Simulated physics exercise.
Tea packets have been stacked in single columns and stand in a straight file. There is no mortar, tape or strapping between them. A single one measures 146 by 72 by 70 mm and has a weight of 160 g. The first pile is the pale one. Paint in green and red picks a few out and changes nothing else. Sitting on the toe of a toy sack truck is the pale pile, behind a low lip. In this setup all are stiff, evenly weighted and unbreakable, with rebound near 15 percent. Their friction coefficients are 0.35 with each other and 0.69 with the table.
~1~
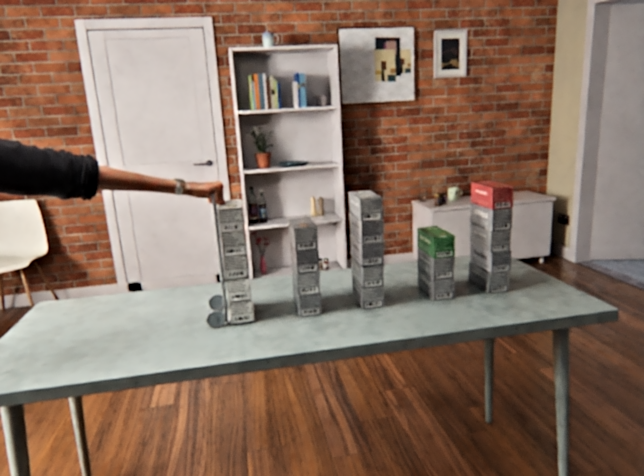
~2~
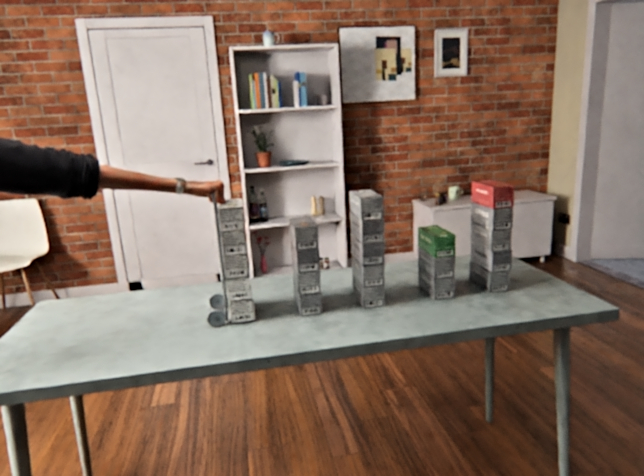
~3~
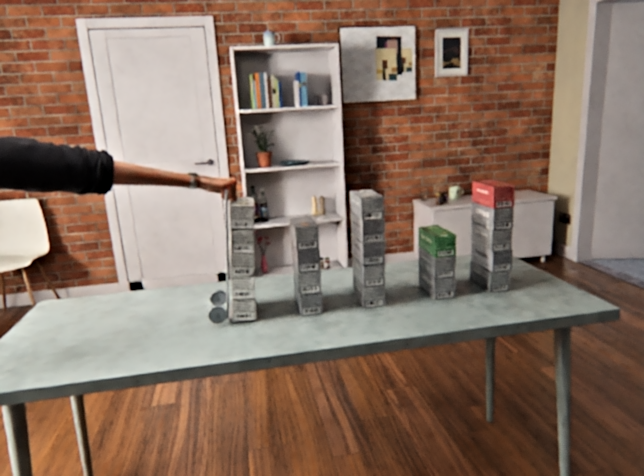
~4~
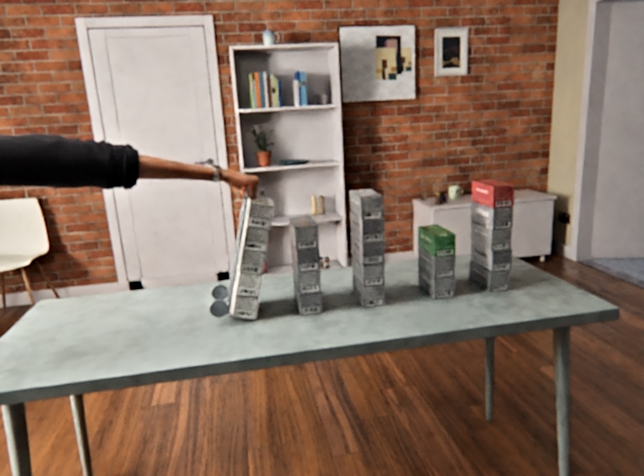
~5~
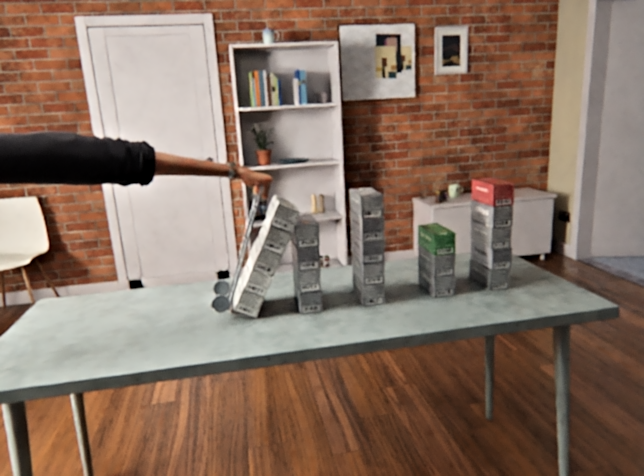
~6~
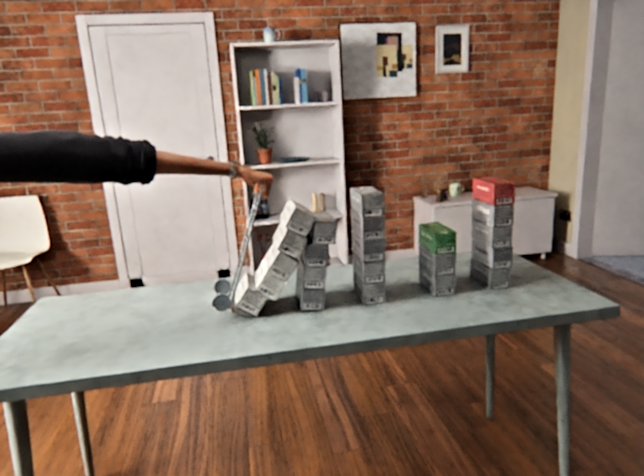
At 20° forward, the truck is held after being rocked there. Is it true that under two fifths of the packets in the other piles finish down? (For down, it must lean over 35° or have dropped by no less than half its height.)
No, more than two fifths end down.
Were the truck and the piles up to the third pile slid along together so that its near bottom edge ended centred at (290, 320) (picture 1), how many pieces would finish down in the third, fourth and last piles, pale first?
You'd get third 4, fourth 0 and last 0.
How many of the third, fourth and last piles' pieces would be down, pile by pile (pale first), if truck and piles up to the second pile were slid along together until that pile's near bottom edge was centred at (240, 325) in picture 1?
Count of fallen pieces - third: 0; fourth: 0; last: 0.
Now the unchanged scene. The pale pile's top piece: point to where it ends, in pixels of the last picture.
Somewhere about (356, 262).
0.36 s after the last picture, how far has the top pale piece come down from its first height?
About 14 cm.
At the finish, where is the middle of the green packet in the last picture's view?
Around (494, 256).
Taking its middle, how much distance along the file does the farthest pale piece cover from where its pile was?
Something like 38 cm along the file.
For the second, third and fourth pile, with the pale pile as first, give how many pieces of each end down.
Counting each pile, the second has 4, the third 4 and the fourth 3.
Then, 0.36 s on from the sixth picture, 5 of the pale pile down; 4 of the 17 other packets down.
Then, 1.08 s on from the sixth picture, 5 of the pale pile down; 16 of the 17 other packets down; red packet tipped 52°, 11 cm lower; green packet tipped 46°, 7 cm lower.
Finally, 5 of the pale pile down; 16 of the 17 other packets down; red packet upside down; green packet tipped 42°, 8 cm lower. That is 94 per cent. Seen by the last camera, middles, green packet near (494, 255).
